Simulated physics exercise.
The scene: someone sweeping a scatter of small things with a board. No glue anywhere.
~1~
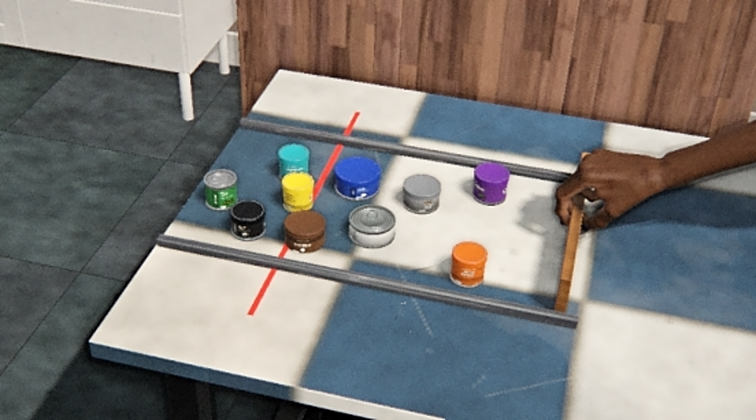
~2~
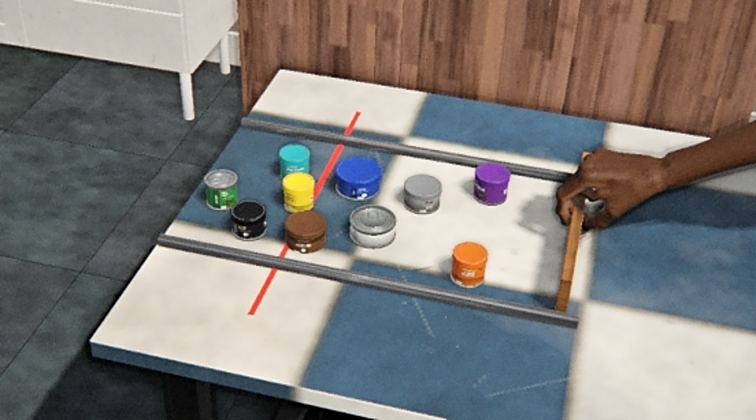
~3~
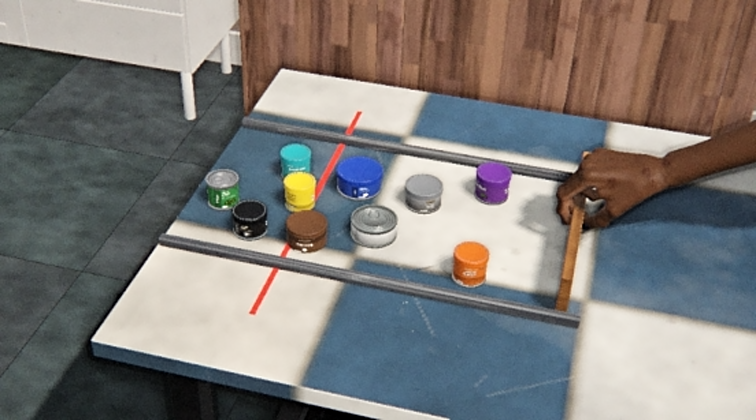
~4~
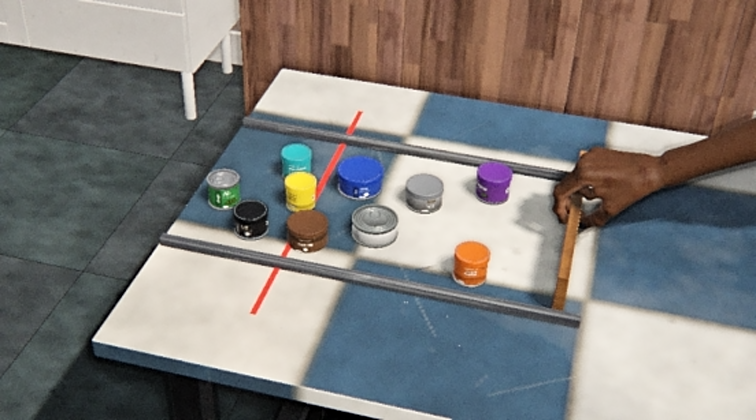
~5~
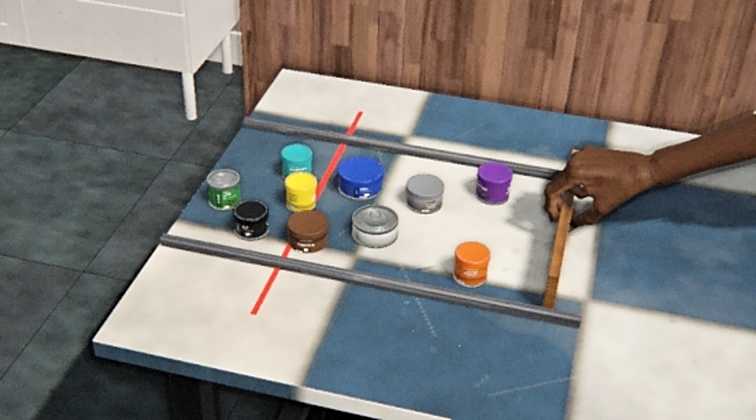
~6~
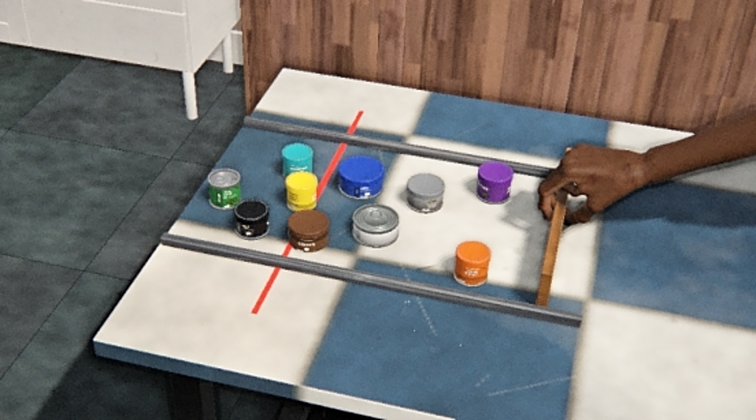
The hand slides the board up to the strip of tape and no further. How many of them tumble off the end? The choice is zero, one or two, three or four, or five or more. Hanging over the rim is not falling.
Outcome: The number that fall off is zero.
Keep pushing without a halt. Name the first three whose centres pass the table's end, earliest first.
They are the turquoise pot, the black tin, the green tin.
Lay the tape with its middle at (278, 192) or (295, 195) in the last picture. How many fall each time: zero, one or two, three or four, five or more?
The falls would be 1 or 2; zero.
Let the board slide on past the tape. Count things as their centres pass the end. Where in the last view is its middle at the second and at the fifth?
Its middle is around (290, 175) and later (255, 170).
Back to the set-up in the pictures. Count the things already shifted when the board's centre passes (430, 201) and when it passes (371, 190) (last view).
At the one place 3, at the other 7.
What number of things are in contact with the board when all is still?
4 of them.
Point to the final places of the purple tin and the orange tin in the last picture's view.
The purple tin stops around (318, 151); the orange tin around (276, 228).
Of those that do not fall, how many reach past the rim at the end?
That would be 0.
Soon after, none off yet; green tin at rest near (225, 189); black tin at rest near (252, 220); turquoise pot at rest near (298, 163).
In the end, the number that fall off is zero.
